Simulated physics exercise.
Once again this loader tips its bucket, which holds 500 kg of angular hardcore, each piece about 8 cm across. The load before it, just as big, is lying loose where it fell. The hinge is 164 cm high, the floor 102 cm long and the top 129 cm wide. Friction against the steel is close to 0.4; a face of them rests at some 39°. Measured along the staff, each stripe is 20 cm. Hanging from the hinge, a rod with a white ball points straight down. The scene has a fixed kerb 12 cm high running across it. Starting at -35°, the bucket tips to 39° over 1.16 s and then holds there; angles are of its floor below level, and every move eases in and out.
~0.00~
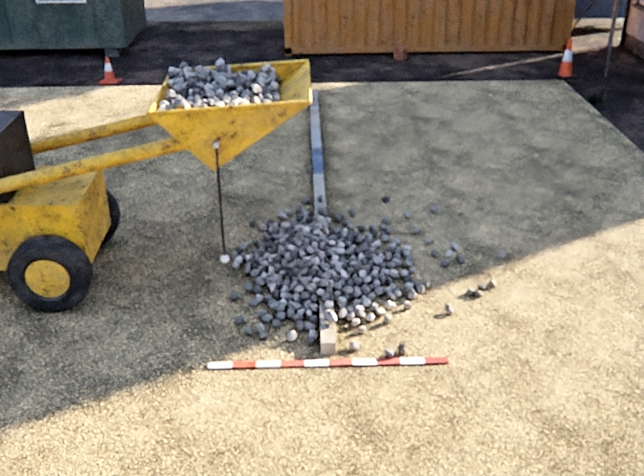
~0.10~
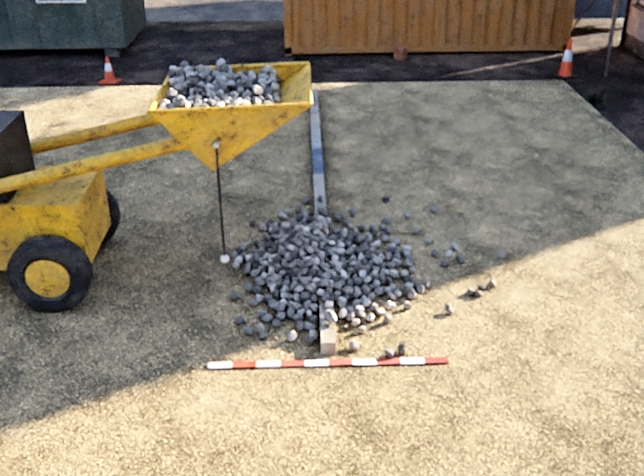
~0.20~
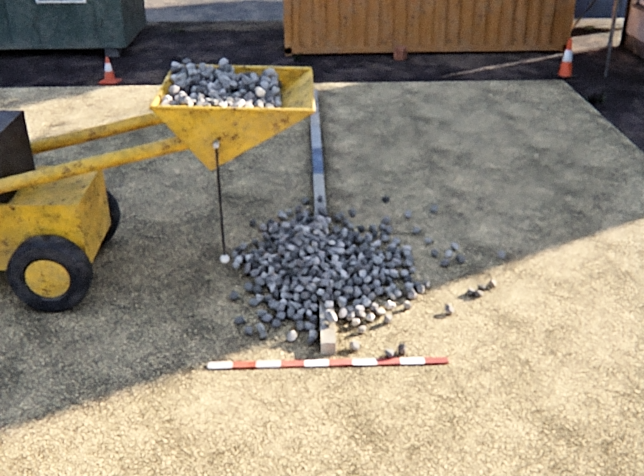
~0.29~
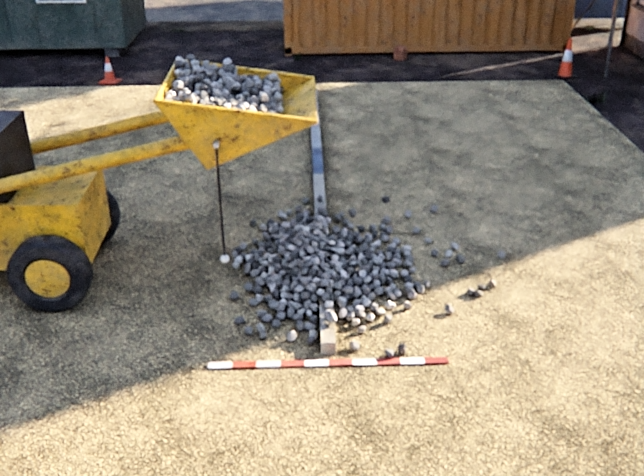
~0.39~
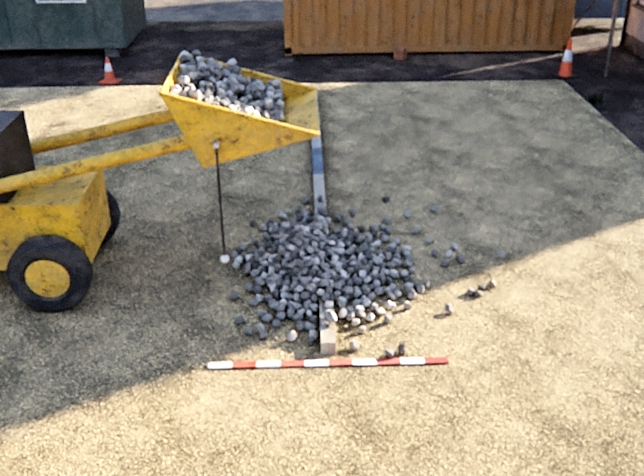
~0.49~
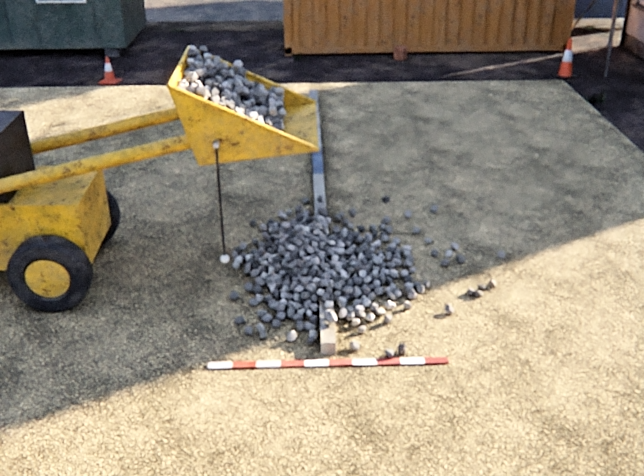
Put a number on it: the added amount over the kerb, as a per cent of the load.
88 percent, roughly.
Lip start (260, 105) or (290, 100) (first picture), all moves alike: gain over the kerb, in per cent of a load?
About 20 per cent for the first, 60 per cent for the second.
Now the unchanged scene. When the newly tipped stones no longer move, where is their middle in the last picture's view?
Middle: Approx. (362, 254) px.
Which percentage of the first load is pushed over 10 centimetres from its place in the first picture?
Roughly 10 % of them.
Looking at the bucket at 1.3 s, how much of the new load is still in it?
It holds some 80 percent.
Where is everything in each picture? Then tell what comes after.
In the first picture, the bucket is at -35°, its lip at (311, 102); the top of the load is at (220, 72). The earlier load is highest near (307, 251), 30 cm above ground level, 65 % on this side of the kerb, 35 % over the kerb.
In the second picture, the bucket is at -33°, its lip at (312, 105); the top of the load is at (210, 72); the stones move at 0.1 m/s on average.
In the third picture, lip at (314, 111), floor tilted -29°, highest stones at (192, 70); the stones move at 0.2 m/s on average.
In the fourth picture, the bucket is at -23°, its lip at (317, 122); the top of the load is at (190, 67); the stones move at 0.3 m/s on average.
In the fifth picture, the bucket is at -15°, its lip at (319, 135); the top of the load is at (193, 61); the stones move at 0.4 m/s on average.
In the sixth picture, lip at (319, 150), floor tilted -6°, highest stones at (197, 57); the stones move at 0.5 m/s on average.
After 0.9 s the floor is at 27°; in per cent of one load, 100 in the bucket, 66 on this side of the kerb, 35 over the kerb; the foremost stones are at (471, 264).
After 1.3 s the floor is at 39°; in per cent of one load, 78 in the bucket, 87 on this side of the kerb, 35 over the kerb; the foremost stones are at (471, 264).
After 1.6 s the floor is at 39°; in per cent of one load, 28 in the bucket, 103 on this side of the kerb, 70 over the kerb; the foremost stones are at (471, 264).
After 4.4 s the floor is at 39°; in per cent of one load, 0 in the bucket, 77 on this side of the kerb, 123 over the kerb; the foremost stones are at (489, 268). Net gain over the kerb, 88.
